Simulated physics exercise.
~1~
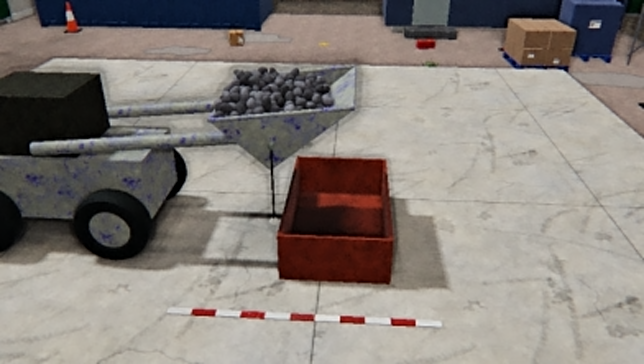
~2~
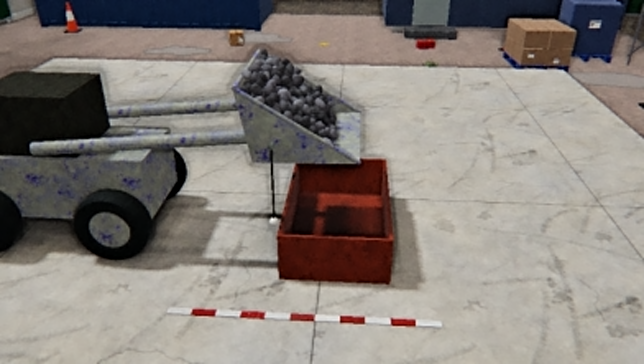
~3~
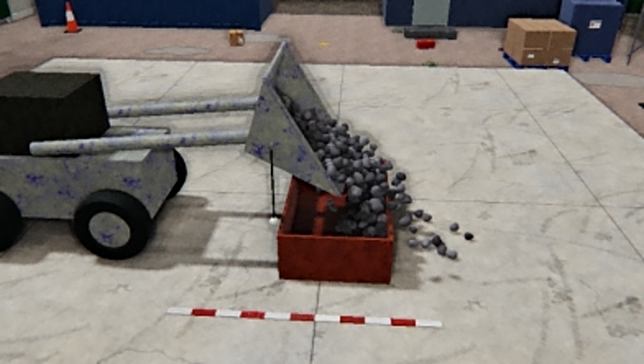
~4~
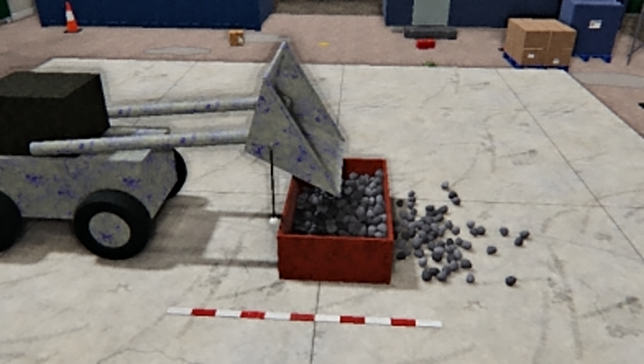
At the start, a speckled grey loader on the left holds a bucket heaped with dark, rounded stones above an open red bin on a pale concrete floor. The bucket tips forward to the right, and the stones slide toward its lower front edge. As it tilts more steeply, they pour out in a thick stream, most dropping into the bin while some spill over its right side onto the floor. At the end, the bucket remains steeply tipped and looks empty, with most stones piled inside the bin and the rest scattered to its right.
